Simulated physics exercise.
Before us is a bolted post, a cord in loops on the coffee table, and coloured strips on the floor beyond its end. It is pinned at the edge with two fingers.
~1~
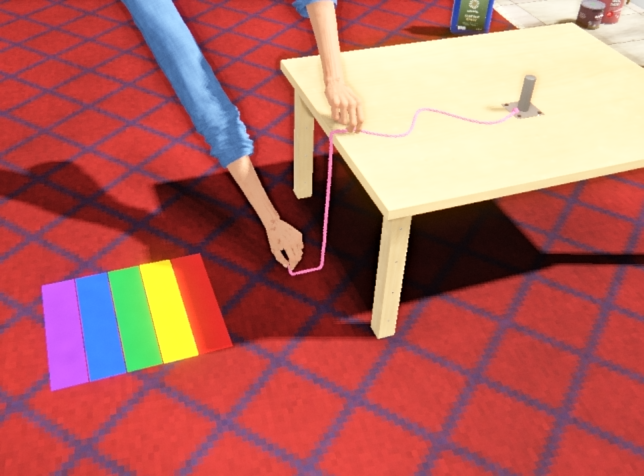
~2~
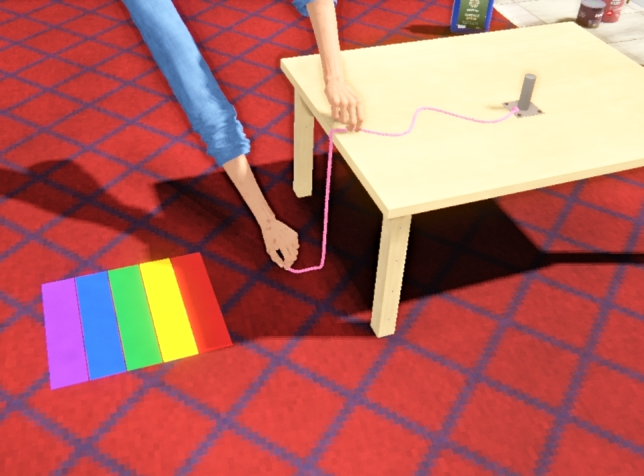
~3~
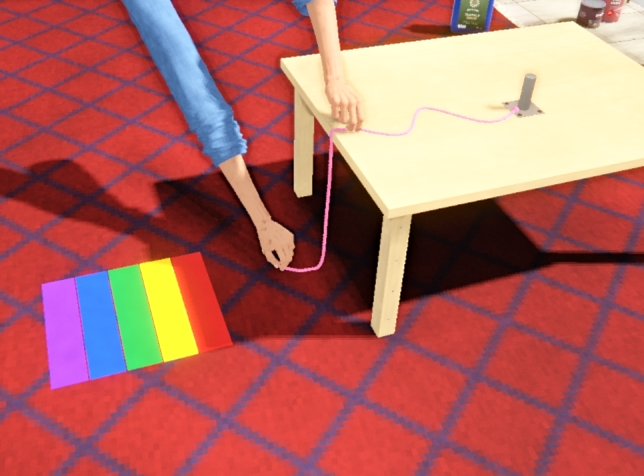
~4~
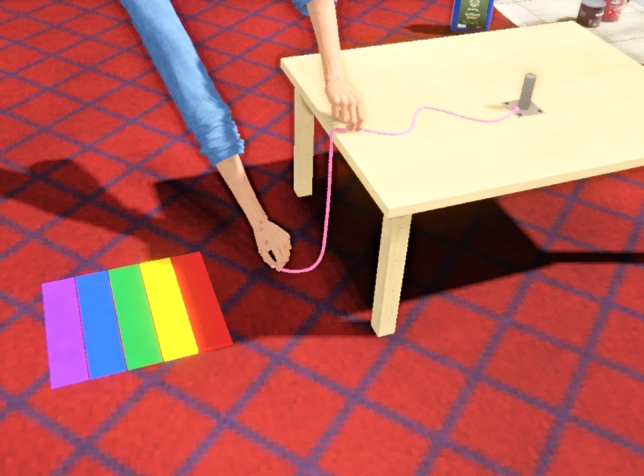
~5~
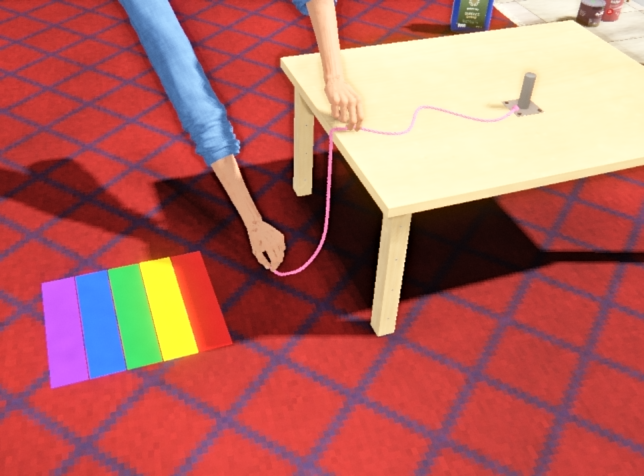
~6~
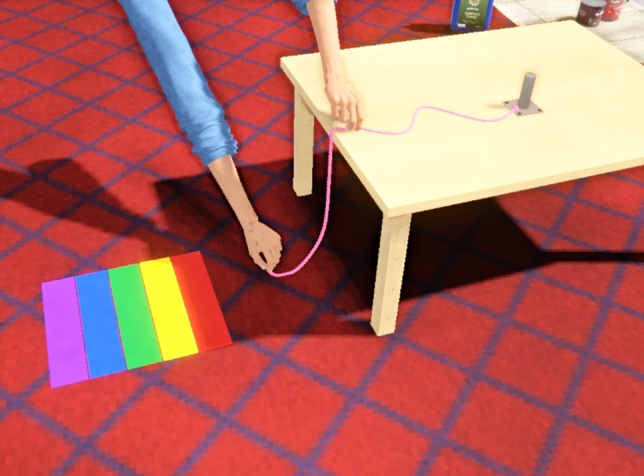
A hand at the end of a blue-sleeved arm draws the loose end of a pink cord slowly left, a short way, above a red carpet crossed with dark lines, seen from above. Another hand presses the cord at the pale table's edge, the rest curving back toward a small grey post, with purple, blue, green, yellow and red strips lying at left. The hanging part shifts from a sharp bend to a smooth curve while the camera stays still.
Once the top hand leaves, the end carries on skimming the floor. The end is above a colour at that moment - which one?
The green one.
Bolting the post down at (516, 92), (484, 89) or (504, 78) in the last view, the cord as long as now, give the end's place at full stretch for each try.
Going through the tries, you get (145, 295), then (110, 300), then (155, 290).
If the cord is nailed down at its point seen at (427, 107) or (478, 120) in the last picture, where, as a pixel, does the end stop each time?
I'd put it around (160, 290) the first time and around (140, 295) the second.
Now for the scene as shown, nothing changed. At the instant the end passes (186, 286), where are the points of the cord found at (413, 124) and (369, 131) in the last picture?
You'll find them at about (379, 126) and about (331, 141).
Early on, end near (186, 286); over red.
Midway, end near (150, 294); over yellow.
At the end of the slack, end near (129, 298); over green. The end stops over the green strip.
